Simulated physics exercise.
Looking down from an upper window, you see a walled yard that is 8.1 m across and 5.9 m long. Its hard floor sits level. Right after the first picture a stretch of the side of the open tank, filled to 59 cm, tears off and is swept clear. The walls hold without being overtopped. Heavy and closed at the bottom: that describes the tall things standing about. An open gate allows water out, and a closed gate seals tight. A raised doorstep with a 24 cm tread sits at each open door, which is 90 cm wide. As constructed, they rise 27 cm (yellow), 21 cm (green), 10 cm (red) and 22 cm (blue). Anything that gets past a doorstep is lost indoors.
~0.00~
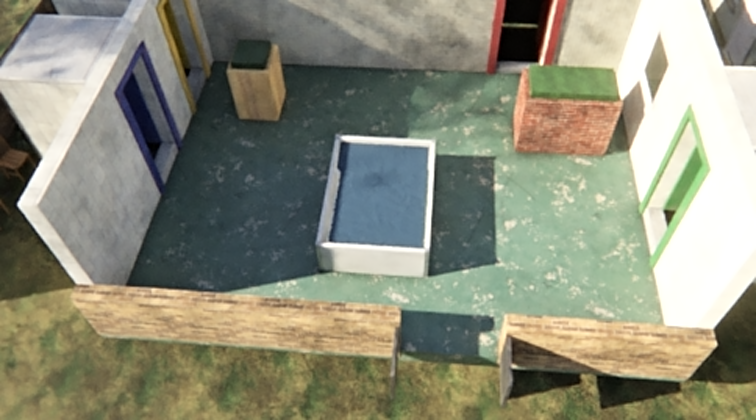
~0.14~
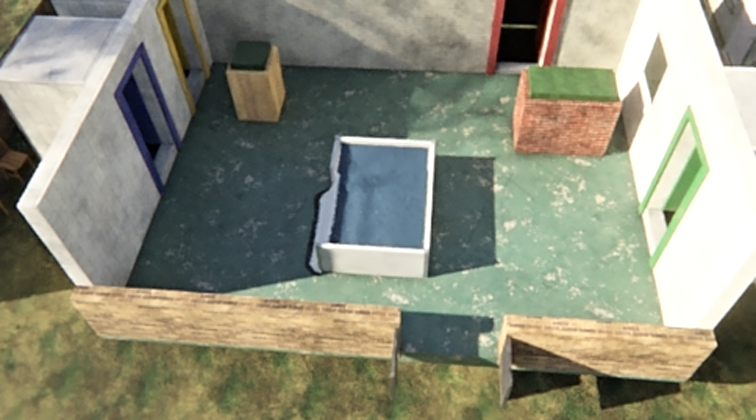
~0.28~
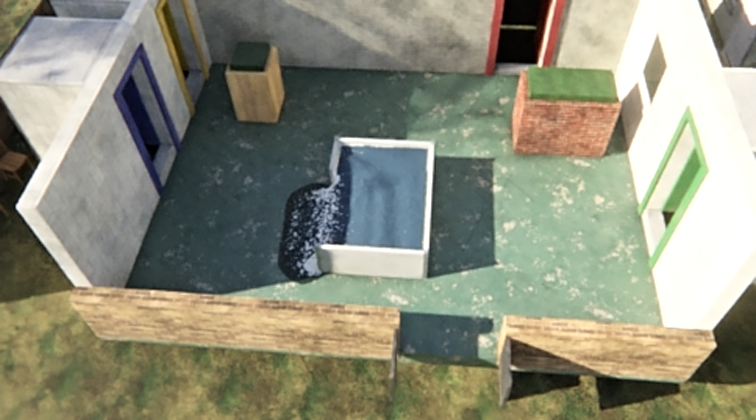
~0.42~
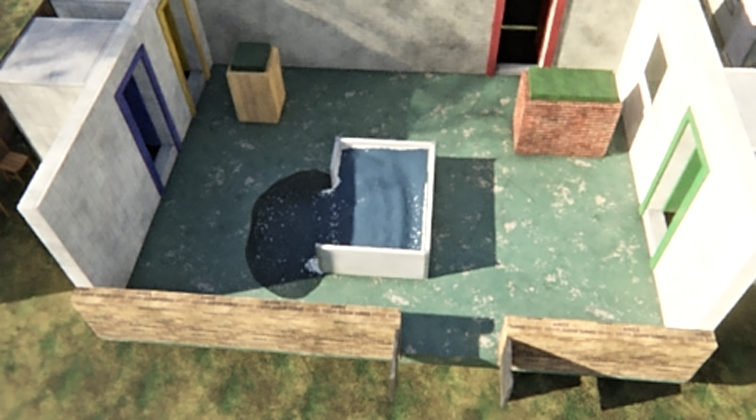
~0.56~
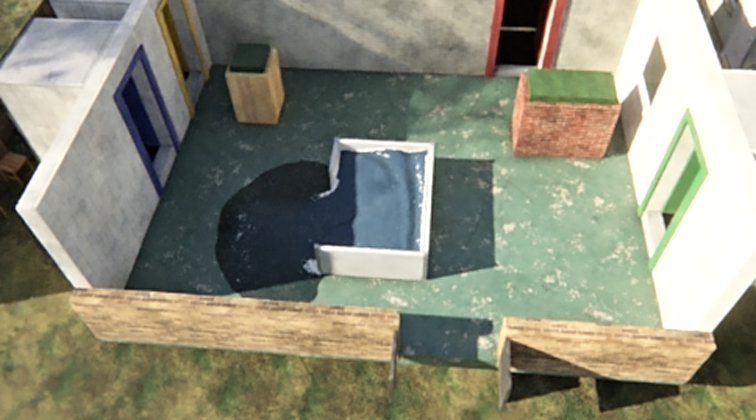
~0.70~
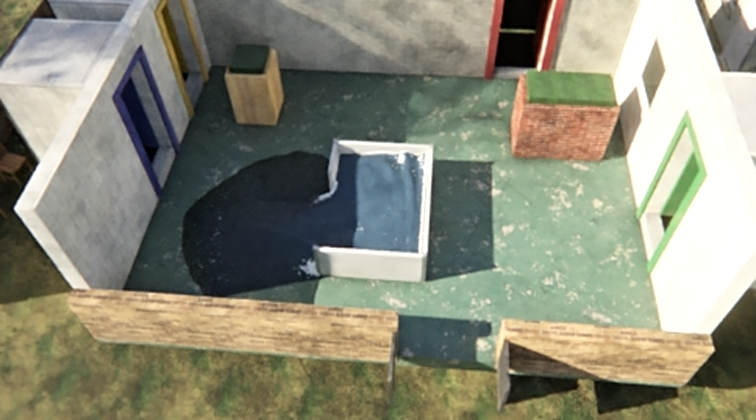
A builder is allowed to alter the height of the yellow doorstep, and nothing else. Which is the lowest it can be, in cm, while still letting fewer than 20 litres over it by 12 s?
No lower than about 10.5 cm.
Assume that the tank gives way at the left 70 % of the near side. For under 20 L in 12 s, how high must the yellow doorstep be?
Then roughly 6.0 cm.
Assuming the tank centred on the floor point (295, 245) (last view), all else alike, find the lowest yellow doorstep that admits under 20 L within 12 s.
At least some 11.5 centimetres tall.
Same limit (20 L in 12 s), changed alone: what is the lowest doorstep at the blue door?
I'd raise blue to close to 16 cm.
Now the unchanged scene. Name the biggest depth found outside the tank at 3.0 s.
I'd put it near 25 cm.
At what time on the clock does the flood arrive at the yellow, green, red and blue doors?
Yellow = 2.0 s, green = 8.5 s, red = 7.5 s, blue = 1.1 s.
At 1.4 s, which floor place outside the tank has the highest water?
Near pixel (147, 231).
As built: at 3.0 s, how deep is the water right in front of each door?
Depths in cm - yellow: 7, green: 0, red: 0, blue: 16.
After 1.4 s water covers 25 % of the floor, deepest (32 cm) near (147, 231); it has not reached the yellow door.
After 3.0 s water covers 30 % of the floor, deepest (25 cm) near (112, 318); 7 cm at the yellow door, 0 litres in over its 27 cm doorstep.
After 12.0 s water covers 95 % of the floor, deepest (10 cm) near (551, 103); 5 cm at the yellow door, 0 litres in over its 27 cm doorstep.
At the yellow door as built, the water arrived by 2.1 s and peaked near 16 cm at 5.6 s.
With a doorstep of 8.5 cm, 35 litres would have come in within the 12 s; with 11.5 cm, 16 litres. So under 20 litres takes about 10.5 cm.
